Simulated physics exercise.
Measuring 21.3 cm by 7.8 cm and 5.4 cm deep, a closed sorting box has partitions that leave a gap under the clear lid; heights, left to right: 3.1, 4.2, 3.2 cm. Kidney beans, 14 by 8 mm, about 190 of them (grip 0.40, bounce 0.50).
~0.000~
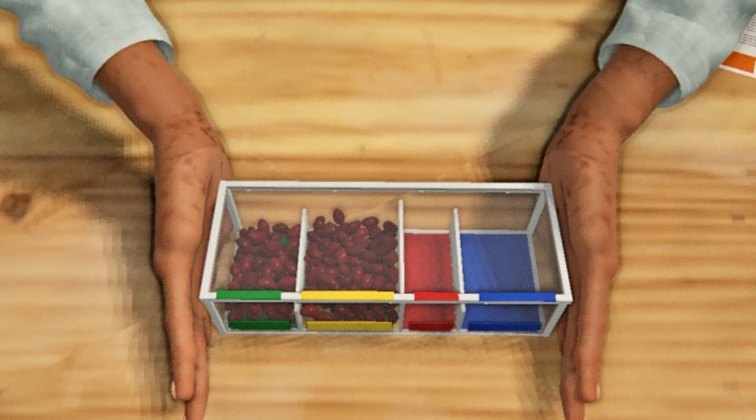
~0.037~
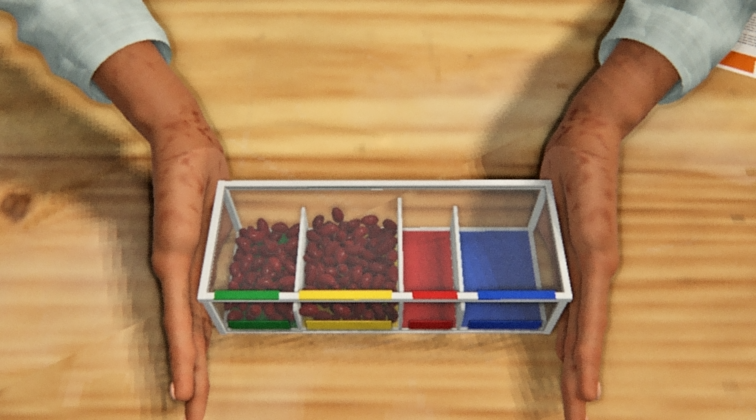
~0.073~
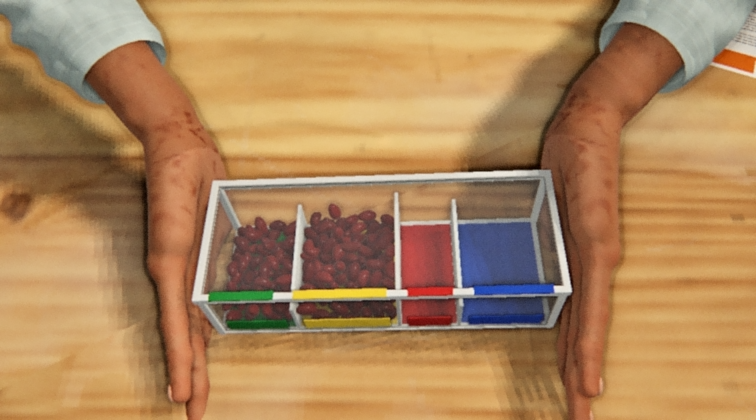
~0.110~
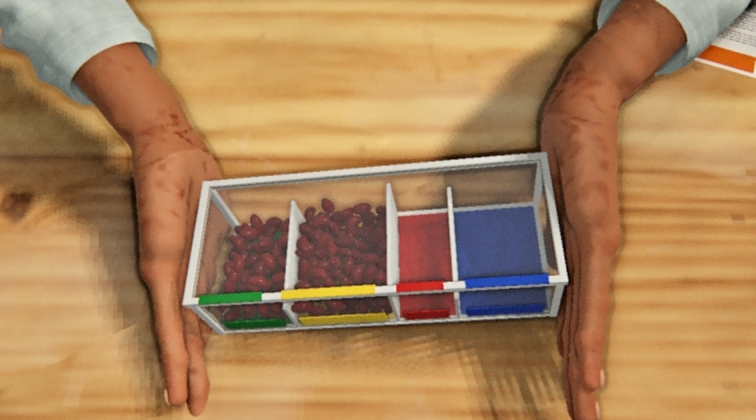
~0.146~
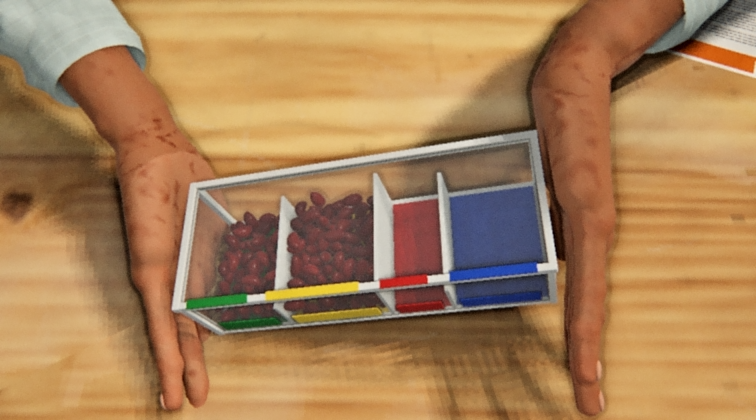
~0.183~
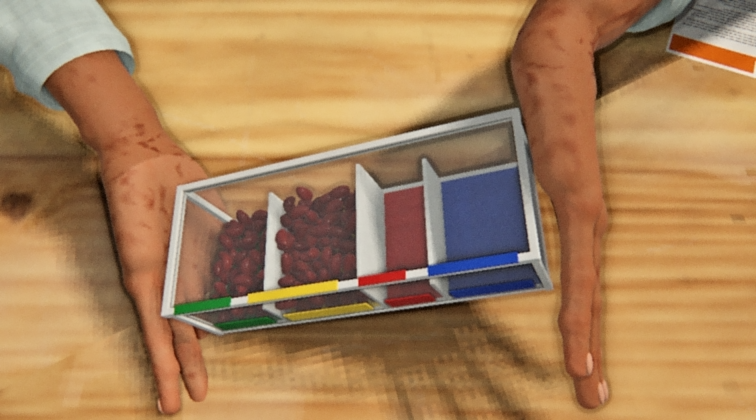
At first, two hands flank a level clear-lidded box on a wooden table, with dark red beans in its green and yellow sections and none in the red and blue. Then the hands tilt the box, its right end rising and left end dipping, while the beans stay in their two sections.
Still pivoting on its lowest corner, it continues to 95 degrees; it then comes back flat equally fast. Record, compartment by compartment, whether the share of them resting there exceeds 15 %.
At the end, red compartment: It'll probably finish at or short of fifteen percent of the pieces. Blue compartment: It'll probably finish at or short of fifteen percent of the pieces. Green compartment: It'll probably finish past fifteen percent of the pieces. Yellow compartment: It'll probably finish past fifteen percent of the pieces.
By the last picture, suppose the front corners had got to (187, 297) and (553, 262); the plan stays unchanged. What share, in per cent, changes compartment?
Then around 50 percent would end up out of place.
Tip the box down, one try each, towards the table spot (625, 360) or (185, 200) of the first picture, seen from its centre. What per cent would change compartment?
First try: About 30 percent; second try: About 30 percent.
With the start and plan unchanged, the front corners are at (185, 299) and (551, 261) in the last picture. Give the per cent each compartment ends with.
Final per cent - red: 0; blue: 0; green: 75; yellow: 25.
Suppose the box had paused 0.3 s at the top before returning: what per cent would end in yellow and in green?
Yellow keeps 30% and green keeps 70%.
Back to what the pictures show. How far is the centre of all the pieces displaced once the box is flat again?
I'd put it at close to 2.5 cm.
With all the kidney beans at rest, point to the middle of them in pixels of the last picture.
I'd put it at about (274, 278).
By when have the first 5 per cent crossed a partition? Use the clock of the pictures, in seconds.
0.55 s, roughly.
Then, at 0.65 s, tilt 94 degrees; green 60 %, yellow 40 %.
Then, at 0.96 s, tilt 38 degrees; green 70 %, yellow 30 %.
After 1.36 s, tilt 0 degrees; green 70 %, yellow 30 %.
In the end, at 2.0 s, red 0 %, blue 0 %, green 70 %, yellow 30 %.
